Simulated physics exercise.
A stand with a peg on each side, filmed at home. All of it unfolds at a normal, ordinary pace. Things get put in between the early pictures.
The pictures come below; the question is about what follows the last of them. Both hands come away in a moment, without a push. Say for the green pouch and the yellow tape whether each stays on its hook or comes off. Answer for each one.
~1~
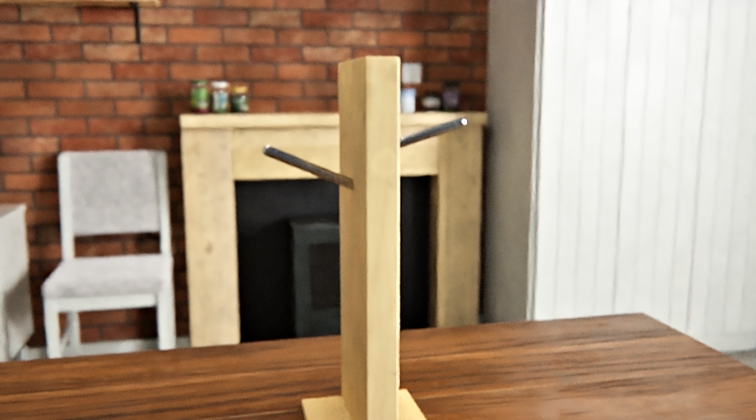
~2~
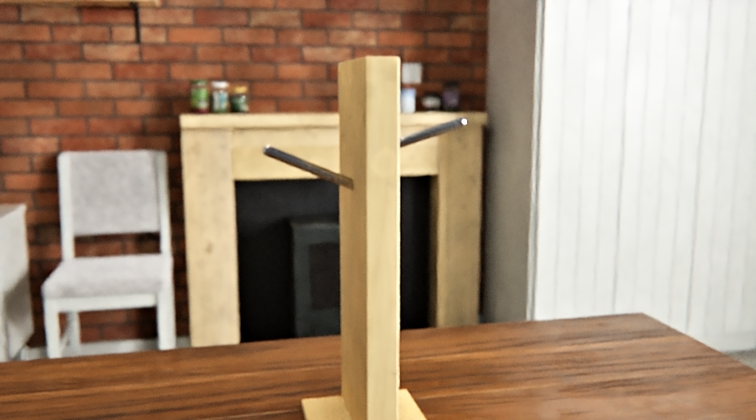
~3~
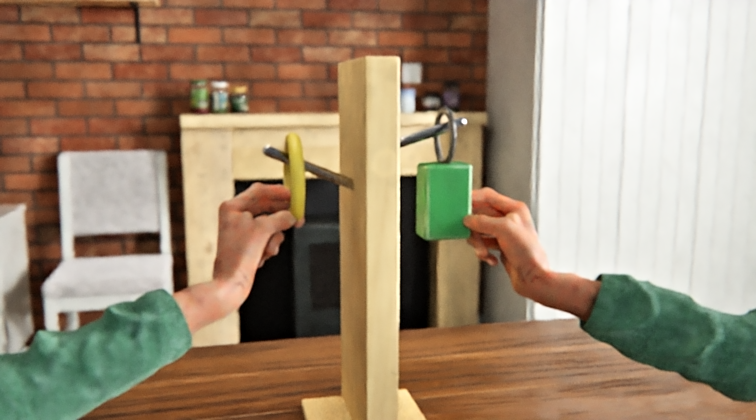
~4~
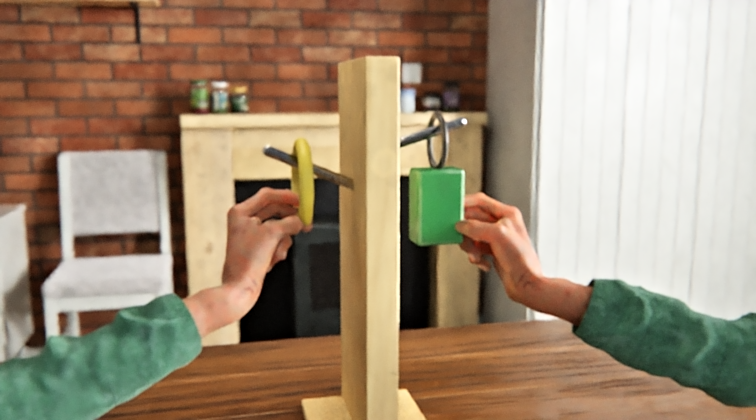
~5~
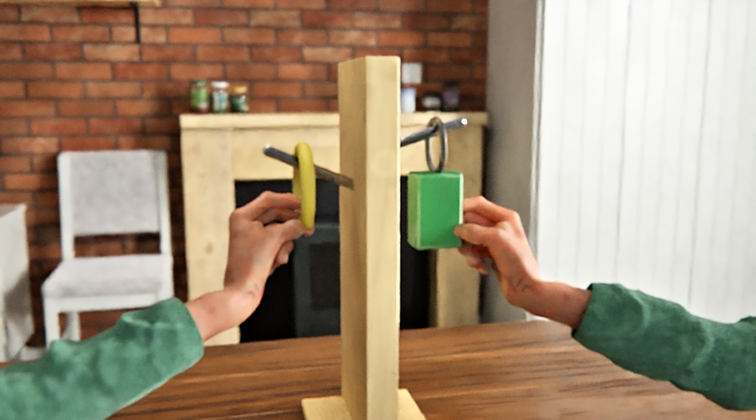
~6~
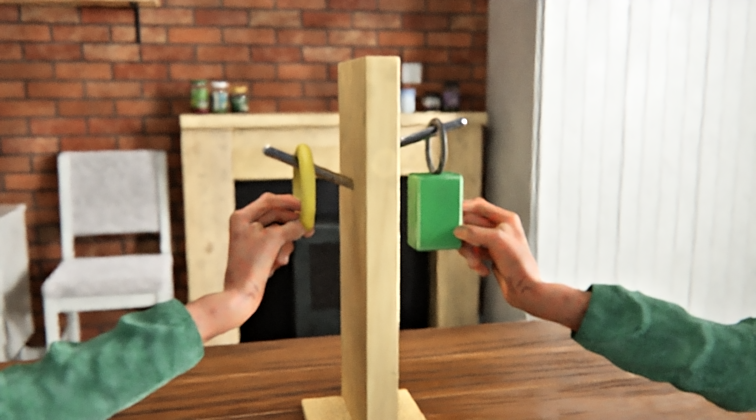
Outcome: The green pouch is going to keep its grip, the yellow tape is going to keep its grip.
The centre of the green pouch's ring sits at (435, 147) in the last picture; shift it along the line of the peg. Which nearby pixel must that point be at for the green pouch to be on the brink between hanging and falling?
About (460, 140).
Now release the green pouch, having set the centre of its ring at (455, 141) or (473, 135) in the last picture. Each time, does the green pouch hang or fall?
In order, it is held, then it is not held.
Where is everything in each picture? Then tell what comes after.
Peg stand (365, 254), in the first picture.
Peg stand (365, 254), in the second picture.
Still on the way; green pouch (444, 172); peg stand (365, 254), in the third picture.
Still on the way; yellow tape (302, 183); peg stand (365, 254), in the fourth picture.
Still on the way; green pouch (435, 181); peg stand (365, 254), in the fifth picture.
In place, still held; green pouch (435, 183); yellow tape (304, 188); peg stand (365, 254), in the sixth picture.
Then, 0.20 s after the last picture, green pouch tipped 9° from how it was near (420, 191); yellow tape tipped 25° from how it was near (326, 201).
At rest, the green pouch remains hooked, near (409, 195); the yellow tape remains hooked, near (346, 206).
